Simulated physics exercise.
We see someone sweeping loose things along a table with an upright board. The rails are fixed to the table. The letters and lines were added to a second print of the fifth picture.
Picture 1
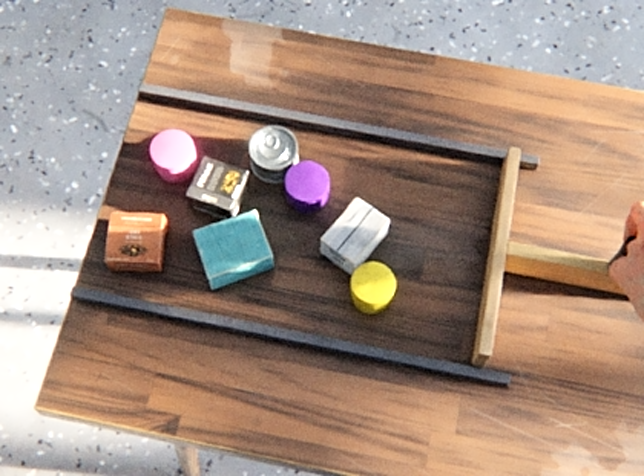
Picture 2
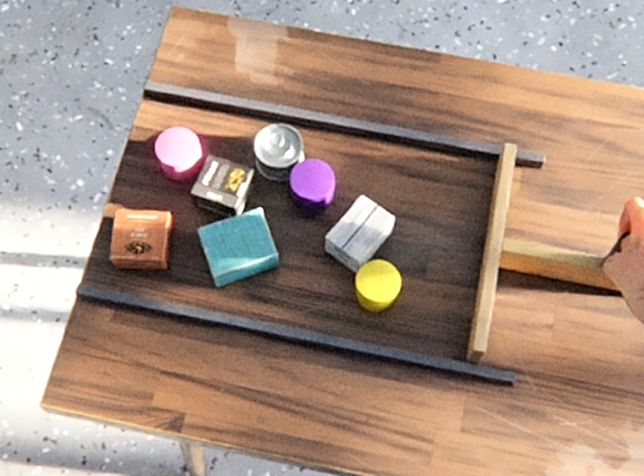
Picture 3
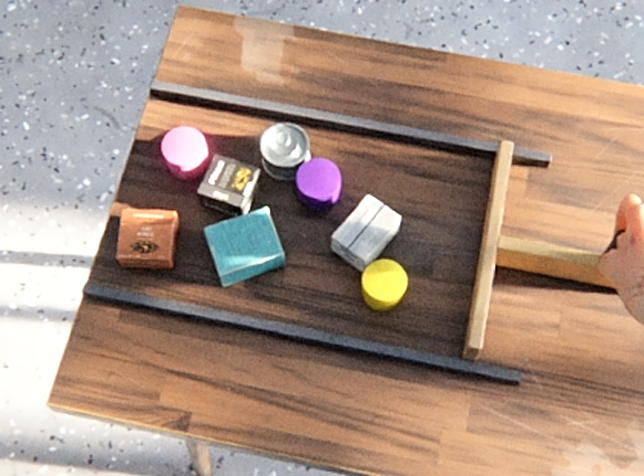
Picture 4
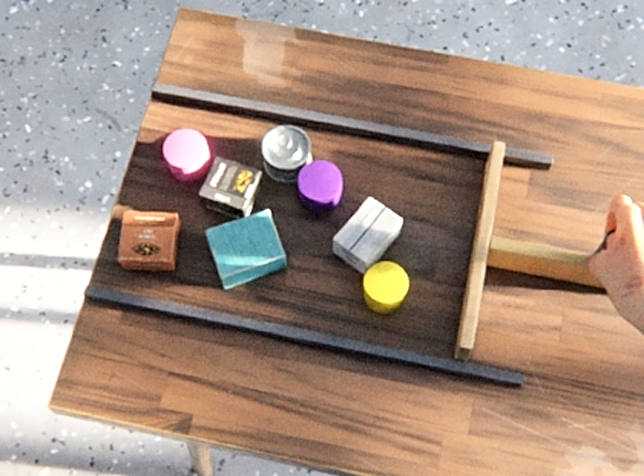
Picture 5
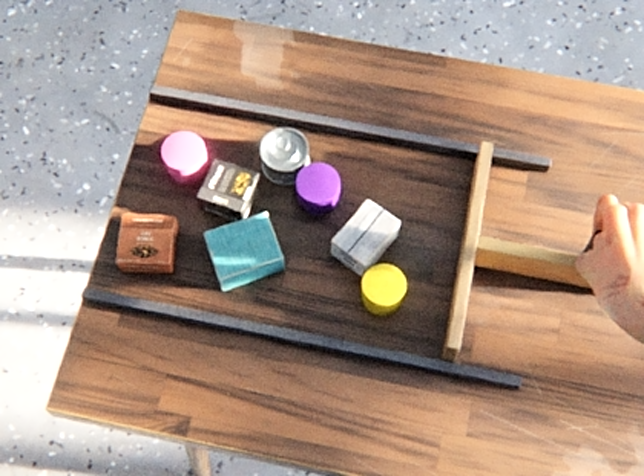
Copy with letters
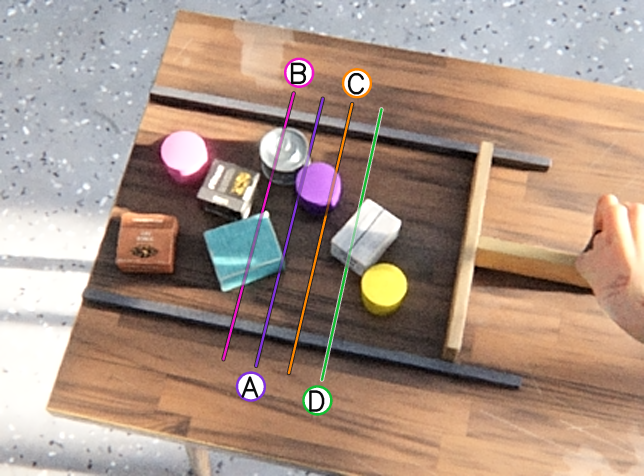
On a wooden table between two dark rails, a hand holding an upright board by its handle moves it slightly left toward a group of colourful pots, boxes and a grey tin, which stay in place relative to the table.
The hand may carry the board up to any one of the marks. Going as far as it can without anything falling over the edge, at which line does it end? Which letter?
B.
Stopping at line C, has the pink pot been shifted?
No.
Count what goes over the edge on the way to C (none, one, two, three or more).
The count is none.
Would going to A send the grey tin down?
By then, no.
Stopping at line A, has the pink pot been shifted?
No.
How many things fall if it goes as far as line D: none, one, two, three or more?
By then, none.
On the copy, A at (291, 224); B at (261, 218); C at (322, 230); D at (354, 236).
On B. First, board (395, 226); yellow pot (354, 292); white box (358, 238).
Then, board (320, 211); turquoise block (228, 250); grey tin (276, 148).
Finally, board (264, 200); orange packet (115, 244); pink pot (166, 151); nothing has fallen.
By contrast, A is safe but short; C is safe but short; D is safe but short.
